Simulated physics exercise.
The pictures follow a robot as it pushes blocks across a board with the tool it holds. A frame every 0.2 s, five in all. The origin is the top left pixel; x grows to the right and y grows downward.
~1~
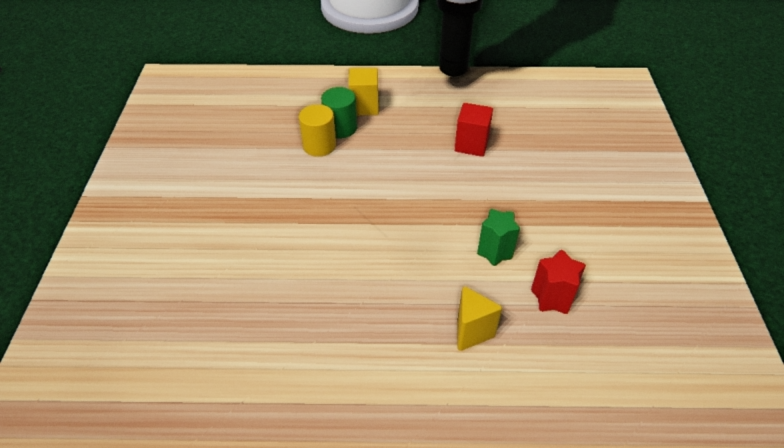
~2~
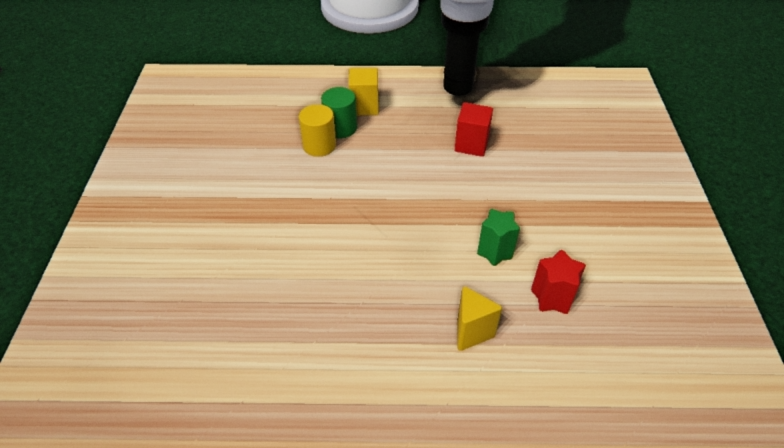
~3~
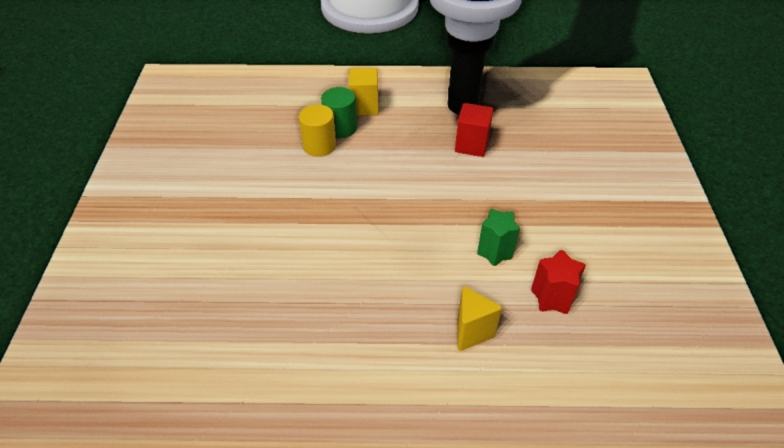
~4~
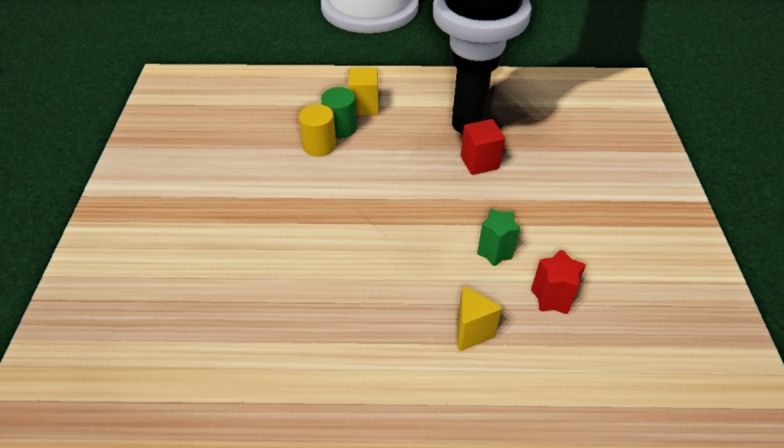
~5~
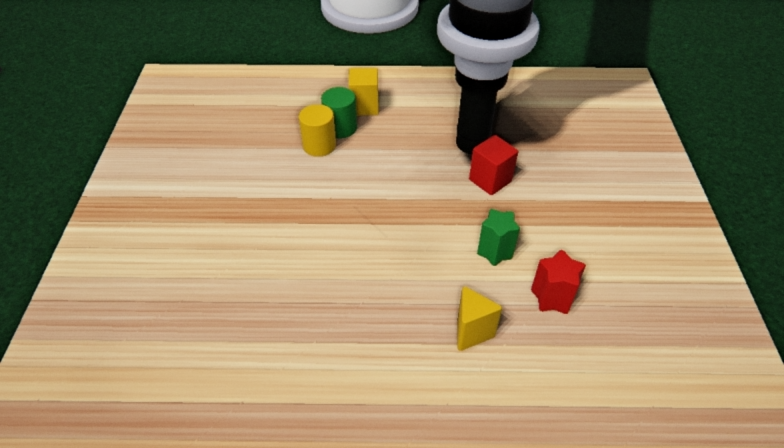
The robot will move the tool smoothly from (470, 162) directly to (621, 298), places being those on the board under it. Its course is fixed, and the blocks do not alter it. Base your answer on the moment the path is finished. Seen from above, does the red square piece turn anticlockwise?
That would be a no.
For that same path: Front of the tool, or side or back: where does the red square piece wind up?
Prediction: Still leading.
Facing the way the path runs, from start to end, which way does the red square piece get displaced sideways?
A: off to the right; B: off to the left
A (off to the right)
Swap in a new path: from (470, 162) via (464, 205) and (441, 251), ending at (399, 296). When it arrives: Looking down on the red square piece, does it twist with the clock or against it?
It goes anticlockwise.
On the path given first. One third of the way, tool (518, 185); red square piece (541, 194), turned 20° clockwise.
Two thirds of the way, tool (570, 230); red square piece (593, 245), turned 35° clockwise.
At the end, tool (629, 282); red square piece (650, 304), turned 55° clockwise; green star in place; red star (567, 270), turned 15° clockwise.
